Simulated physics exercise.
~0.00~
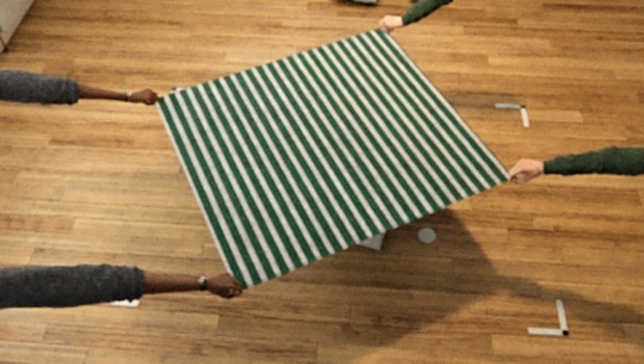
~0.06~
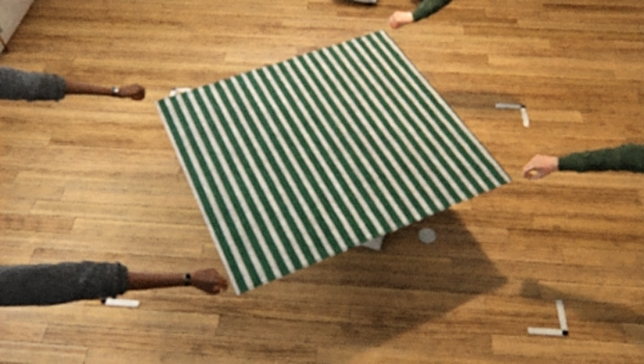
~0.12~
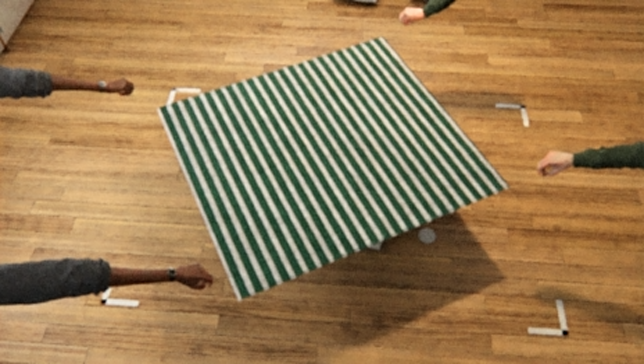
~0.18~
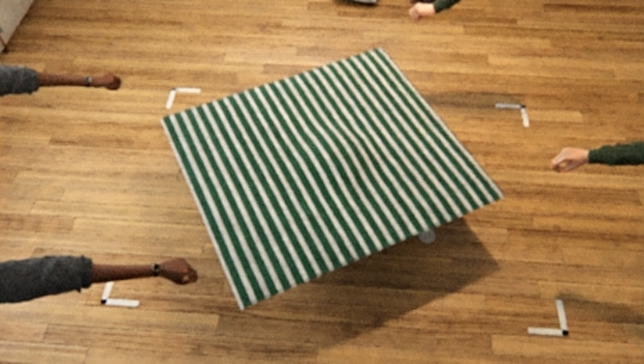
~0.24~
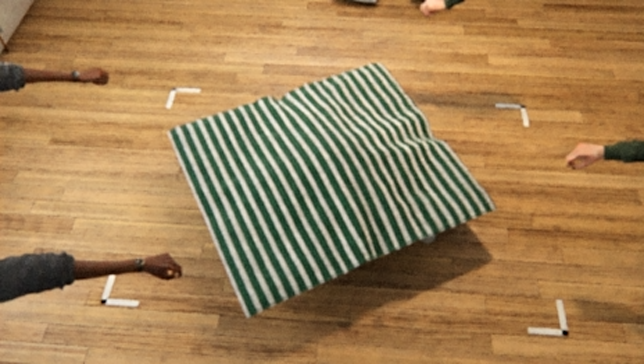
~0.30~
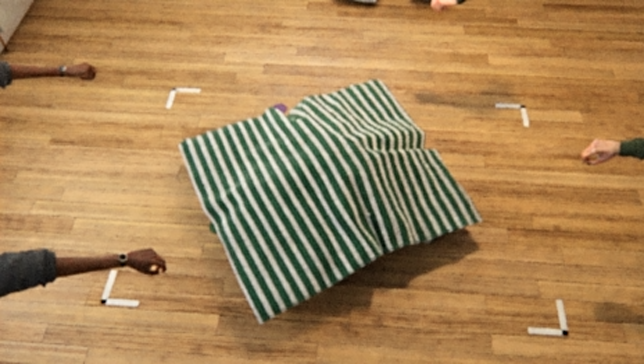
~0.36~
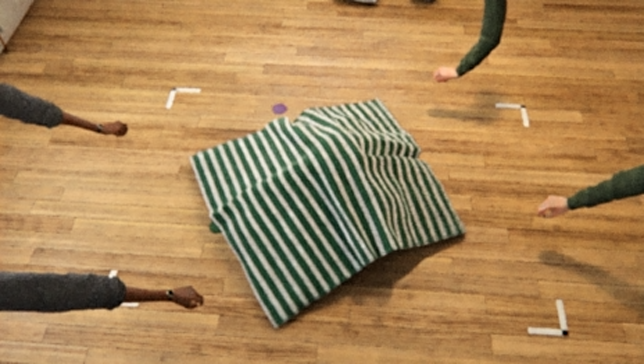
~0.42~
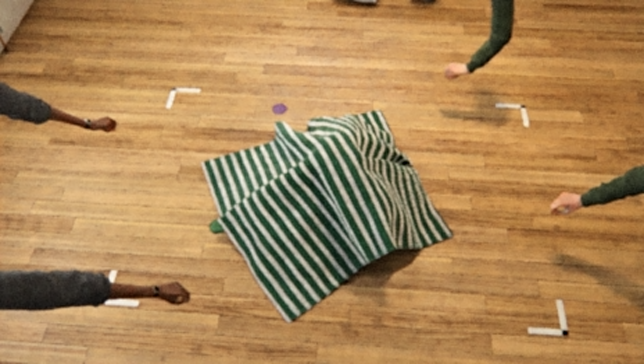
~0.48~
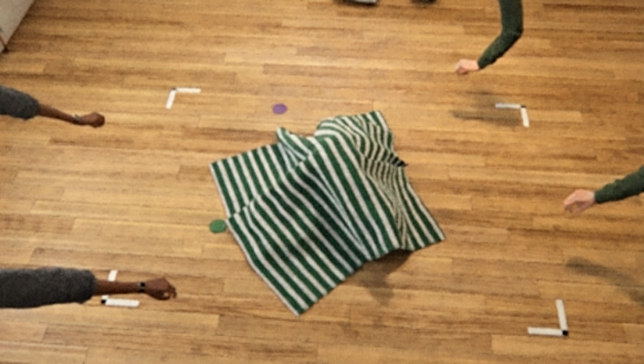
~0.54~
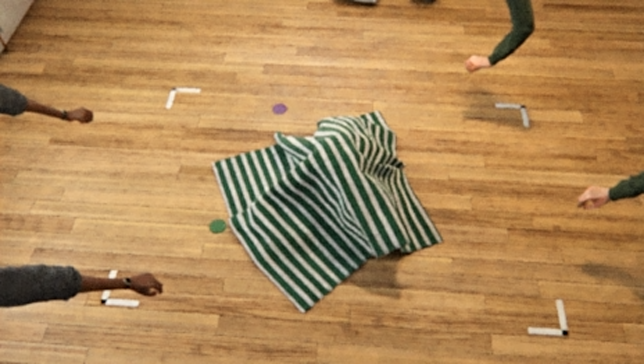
A striped green-and-white blanket drops from four hands and settles crumpled over hidden objects.
